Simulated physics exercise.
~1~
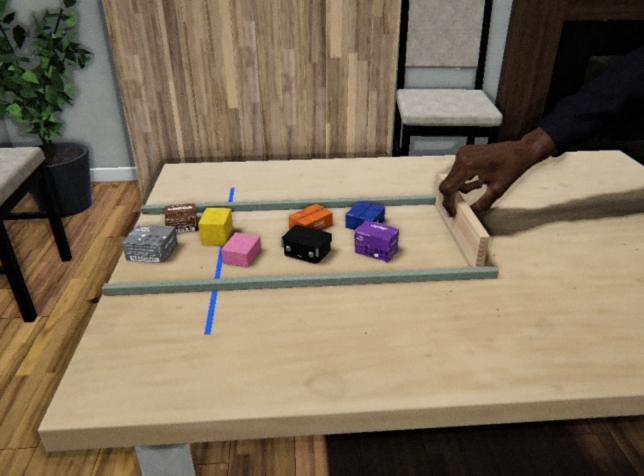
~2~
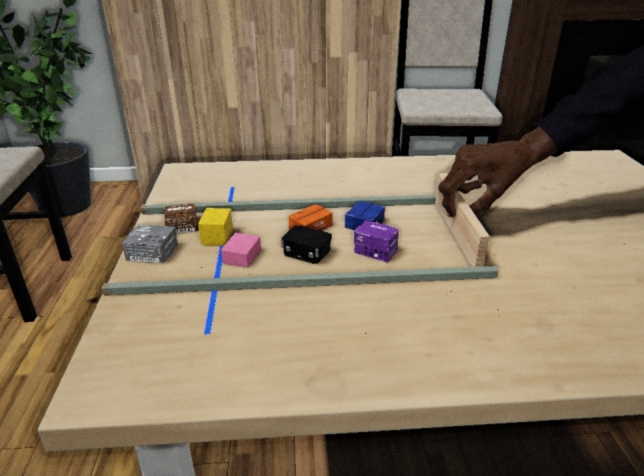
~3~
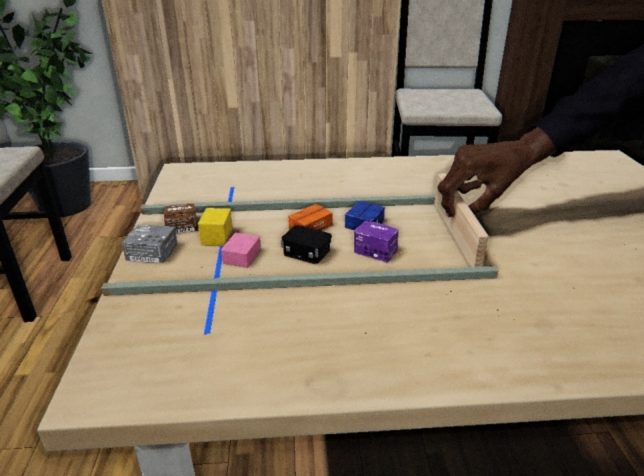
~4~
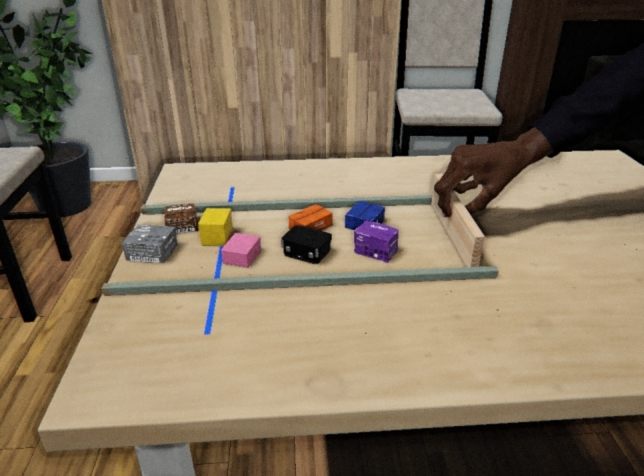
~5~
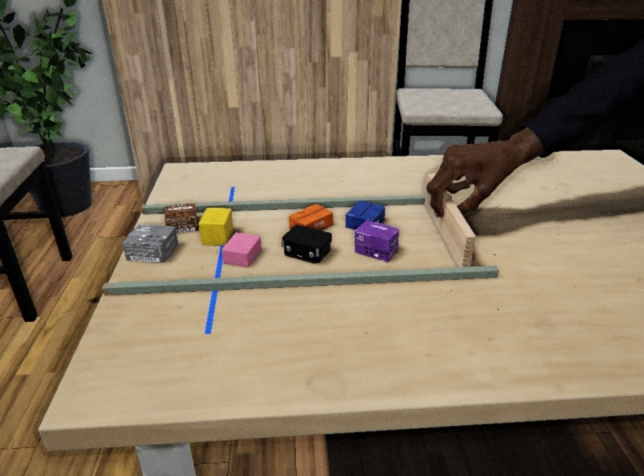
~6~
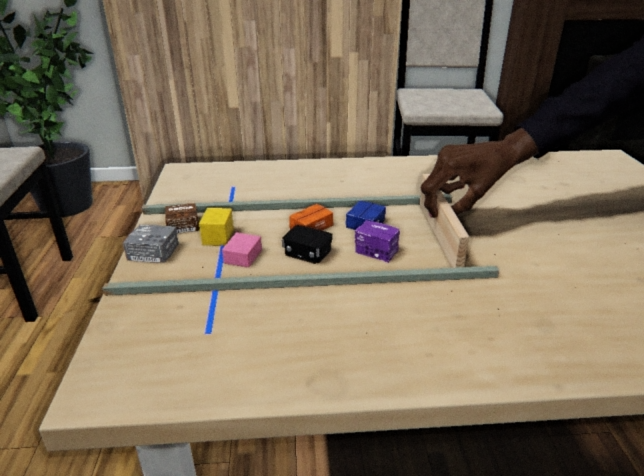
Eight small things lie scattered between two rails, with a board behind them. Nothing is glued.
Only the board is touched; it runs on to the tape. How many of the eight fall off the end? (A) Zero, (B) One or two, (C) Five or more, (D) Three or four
(B) One or two.
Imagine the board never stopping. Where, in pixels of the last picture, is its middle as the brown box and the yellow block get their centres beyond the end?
When the brown box crosses, the middle is near (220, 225); when the yellow block crosses, near (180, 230).
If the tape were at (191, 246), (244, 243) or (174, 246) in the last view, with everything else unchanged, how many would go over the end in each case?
3, 1, 5.
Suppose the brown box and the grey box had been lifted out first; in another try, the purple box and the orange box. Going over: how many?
Result: 0 in the first case, with 0 in the second.
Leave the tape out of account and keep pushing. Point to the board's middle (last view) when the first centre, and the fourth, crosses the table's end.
The middle is at about (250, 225), later at about (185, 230).
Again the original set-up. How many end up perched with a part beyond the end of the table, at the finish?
I'd put it at 2.
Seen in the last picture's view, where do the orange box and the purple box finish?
Answer: First (179, 219), after that (197, 253).
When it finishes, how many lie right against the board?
The count comes out at 2.
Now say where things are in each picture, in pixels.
Grey box (151, 243); brown box (181, 218); yellow block (216, 227); board (459, 218); tape (223, 244), in the first picture.
Brown box (181, 218); board (459, 218), in the second picture.
Yellow block (216, 227); purple box (376, 241), in the third picture.
Grey box (151, 243); blue box (365, 218), in the fourth picture.
Brown box (182, 218); orange box (311, 220), in the fifth picture.
Grey box (152, 243); brown box (182, 218); yellow block (217, 227); board (441, 219); tape (224, 244), in the sixth picture.
Early on, none off yet; grey box at rest near (152, 243); brown box at rest near (182, 218); yellow block at rest near (217, 227).
A while later, none off yet; grey box at rest near (152, 243); brown box at rest near (182, 218); yellow block at rest near (212, 226).
Further along, none off yet; grey box travelled about its own width near (126, 243); brown box travelled about its own width near (160, 218); yellow block travelled about its own width near (177, 228).
Finally, the number that fall off is one or two; lost, grey box.
